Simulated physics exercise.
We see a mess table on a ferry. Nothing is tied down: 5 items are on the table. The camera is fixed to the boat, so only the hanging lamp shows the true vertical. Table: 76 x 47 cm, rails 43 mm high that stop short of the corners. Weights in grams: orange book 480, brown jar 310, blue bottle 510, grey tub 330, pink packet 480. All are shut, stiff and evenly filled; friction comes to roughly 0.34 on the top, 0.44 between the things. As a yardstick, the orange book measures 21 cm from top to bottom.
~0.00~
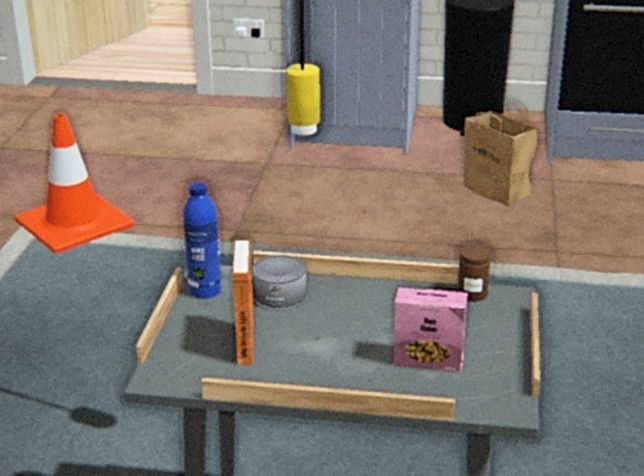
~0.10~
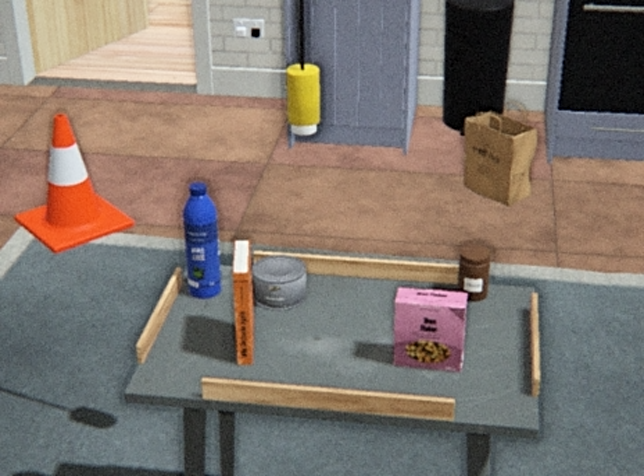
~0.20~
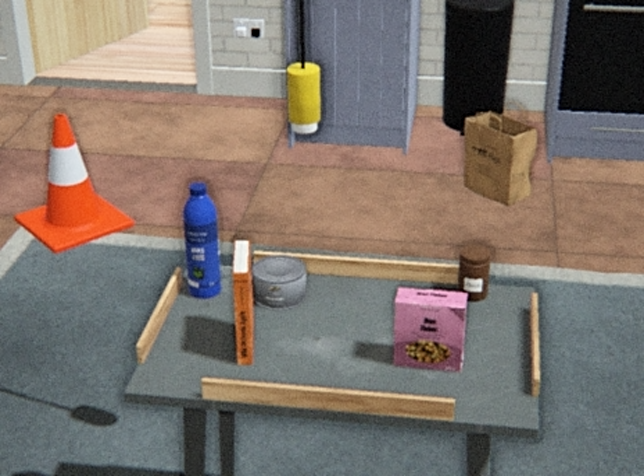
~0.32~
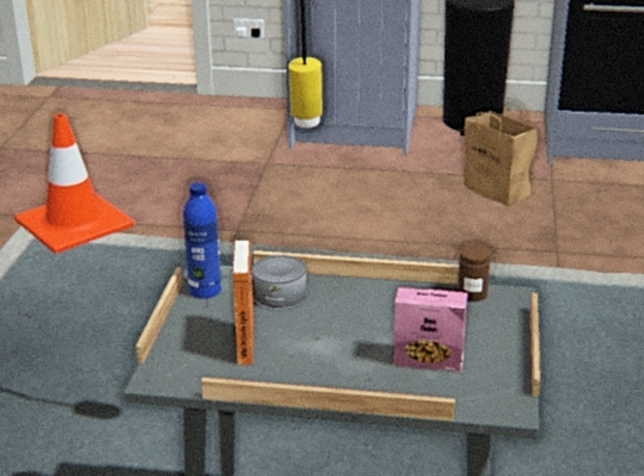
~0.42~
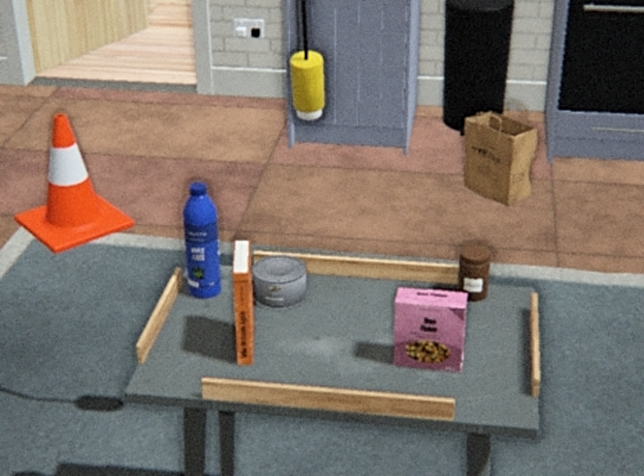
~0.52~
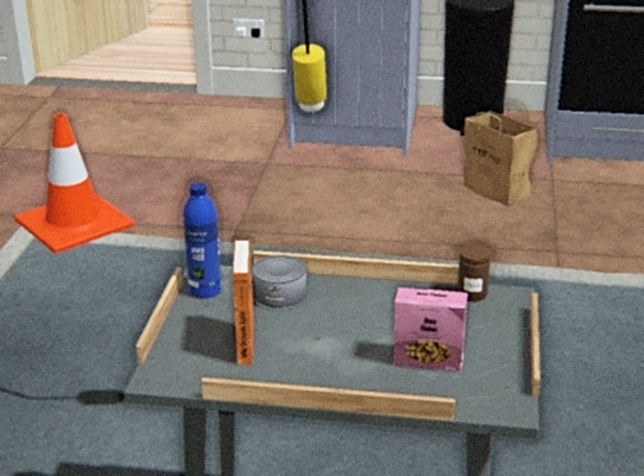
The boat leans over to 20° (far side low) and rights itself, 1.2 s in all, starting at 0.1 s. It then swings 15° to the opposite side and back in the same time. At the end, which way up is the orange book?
The orange book is still upright.
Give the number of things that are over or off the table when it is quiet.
In all, 1.
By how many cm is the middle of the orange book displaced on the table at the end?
Some 1 cm.
After 1.22 s, heel 1°, far side down; blue bottle now off the table.
After 1.52 s, heel 4°, near side down.
In the end (3.0 s), off the table and tipped over, blue bottle; the other 4 under 5 cm from the start. In the last view, orange book near (245, 300).
